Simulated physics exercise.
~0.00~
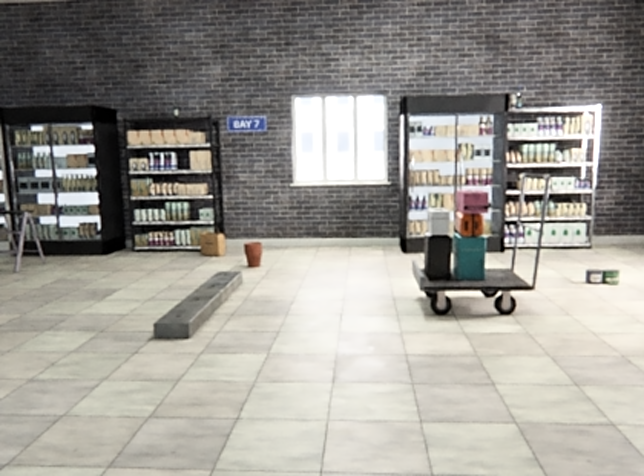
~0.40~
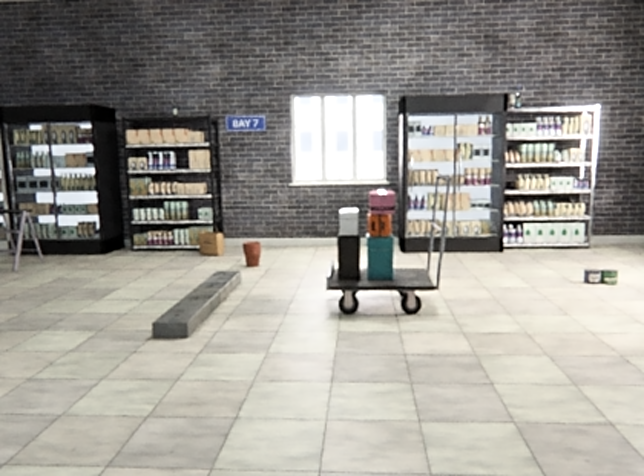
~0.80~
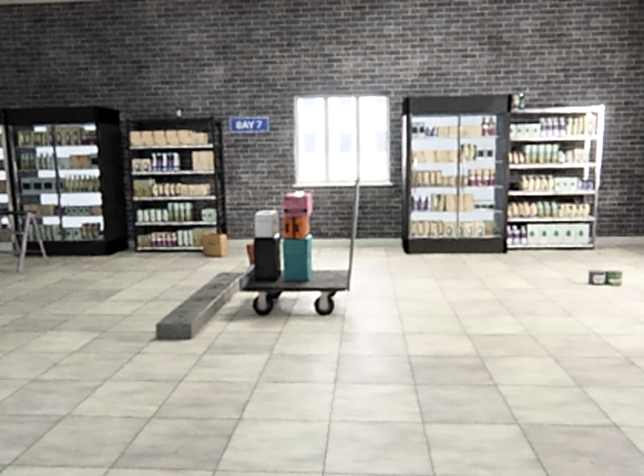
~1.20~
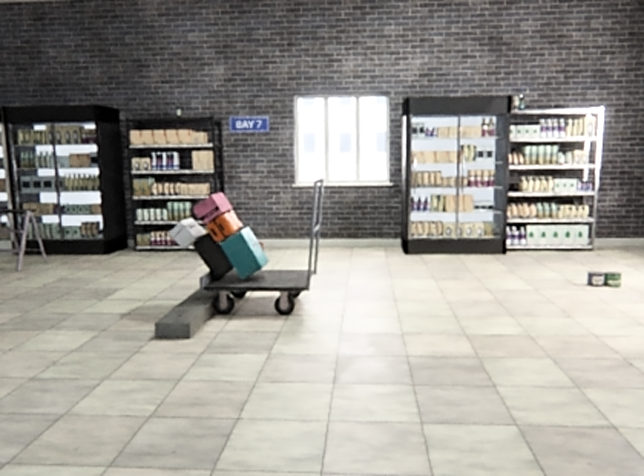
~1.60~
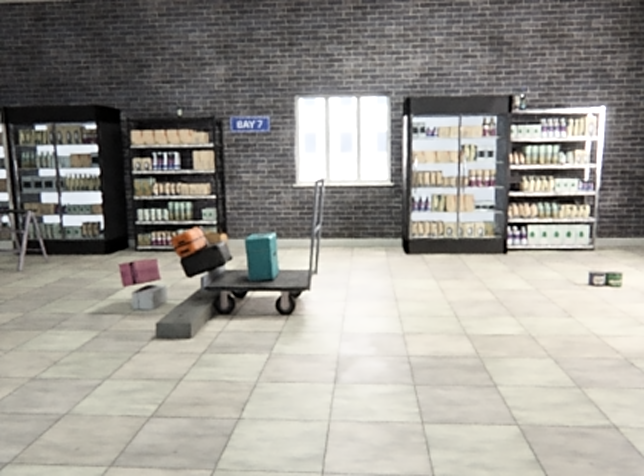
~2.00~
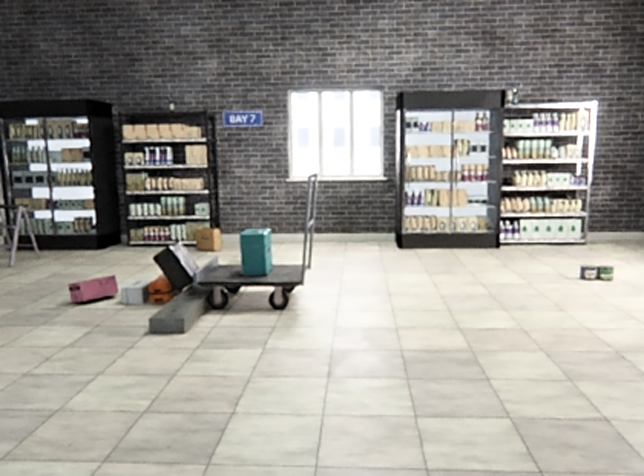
The clip opens on a flat cart carrying a loose stack of boxes and cases across a tiled floor, with stocked shelves and a brick wall behind. It rolls left toward a low grey kerb, the load still upright. The cart stops against the kerb, and the whole stack tips forward to the left. The pink carton and white toolbox drop to the floor beyond the kerb, while the orange and black suitcases topple over the deck's front edge. At the end, those four lie scattered around the kerb, and only the teal toolbox stands upright on the deck.
